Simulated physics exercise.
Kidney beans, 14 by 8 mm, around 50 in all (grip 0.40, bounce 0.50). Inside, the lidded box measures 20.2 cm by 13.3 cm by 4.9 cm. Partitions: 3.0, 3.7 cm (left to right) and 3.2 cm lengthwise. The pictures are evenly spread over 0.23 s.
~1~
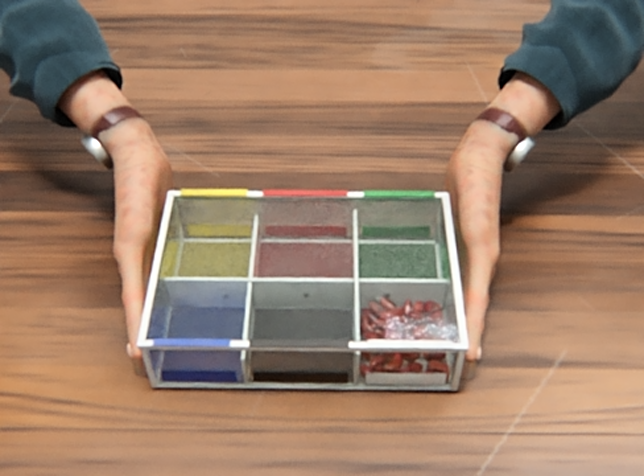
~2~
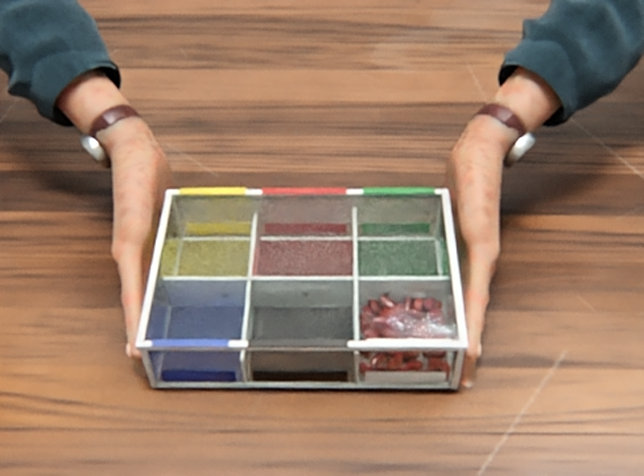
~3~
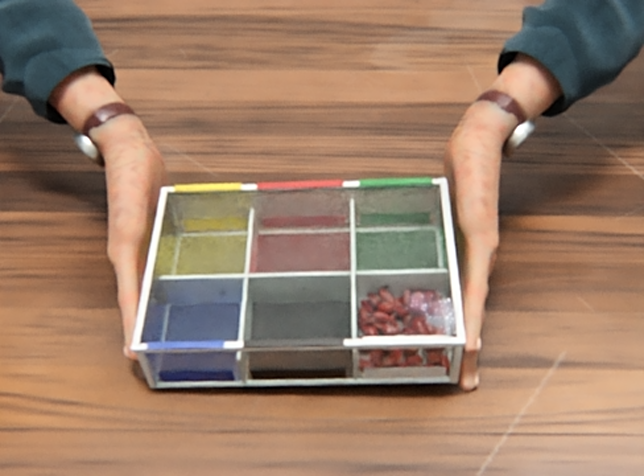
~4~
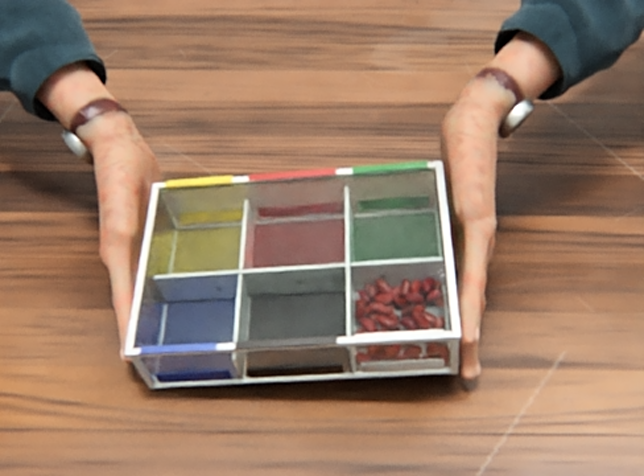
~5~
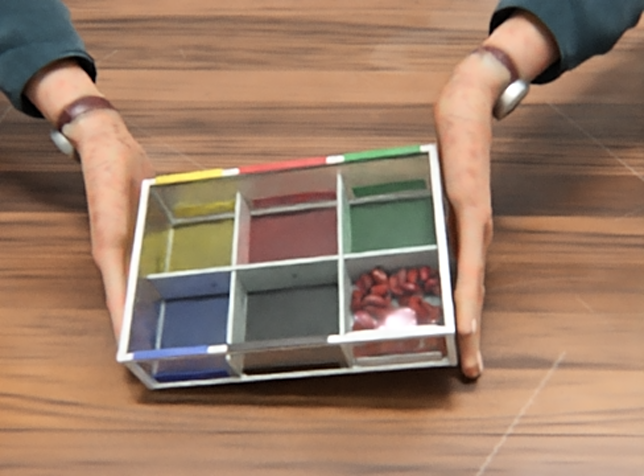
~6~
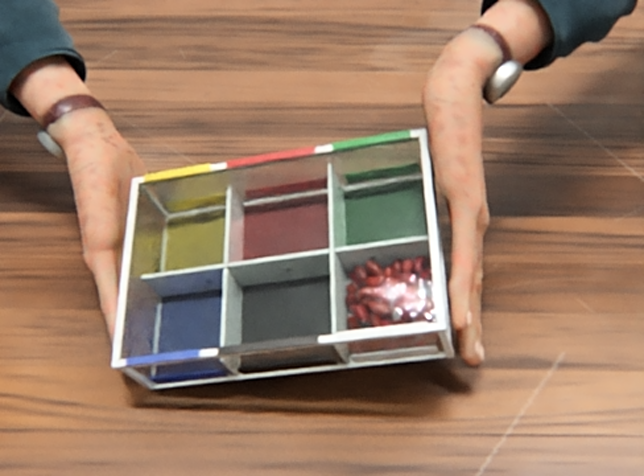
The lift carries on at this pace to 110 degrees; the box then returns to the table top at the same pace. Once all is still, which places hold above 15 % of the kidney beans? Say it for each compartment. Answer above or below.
Red: Below, blue: Below, green: Below, yellow: Below, white: Above, black: Below.
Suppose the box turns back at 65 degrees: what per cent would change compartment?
Some 0 per cent.
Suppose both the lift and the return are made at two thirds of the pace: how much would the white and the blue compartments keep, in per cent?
In that case white 90; blue 10.
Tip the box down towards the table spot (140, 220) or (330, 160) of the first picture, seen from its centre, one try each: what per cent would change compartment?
Some 40 and 55 per cent.
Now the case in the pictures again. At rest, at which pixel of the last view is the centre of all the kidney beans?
Around (385, 359).
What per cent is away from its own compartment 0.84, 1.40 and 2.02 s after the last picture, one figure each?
About 5, 10, 10.
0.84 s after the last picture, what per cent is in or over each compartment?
Red 0, blue 0, green 0, yellow 0, white 95, black 5.
Then, 0.84 s after the last picture, tilt 110 degrees; white 95 %, black 5 %.
Then, 1.40 s after the last picture, tilt 48 degrees; blue 5 %, white 90 %, black 5 %.
Then, 2.02 s after the last picture, tilt 0 degrees; blue 5 %, white 90 %, black 5 %.
In the end, red 0 %, blue 5 %, green 0 %, yellow 0 %, white 90 %, black 5 %.
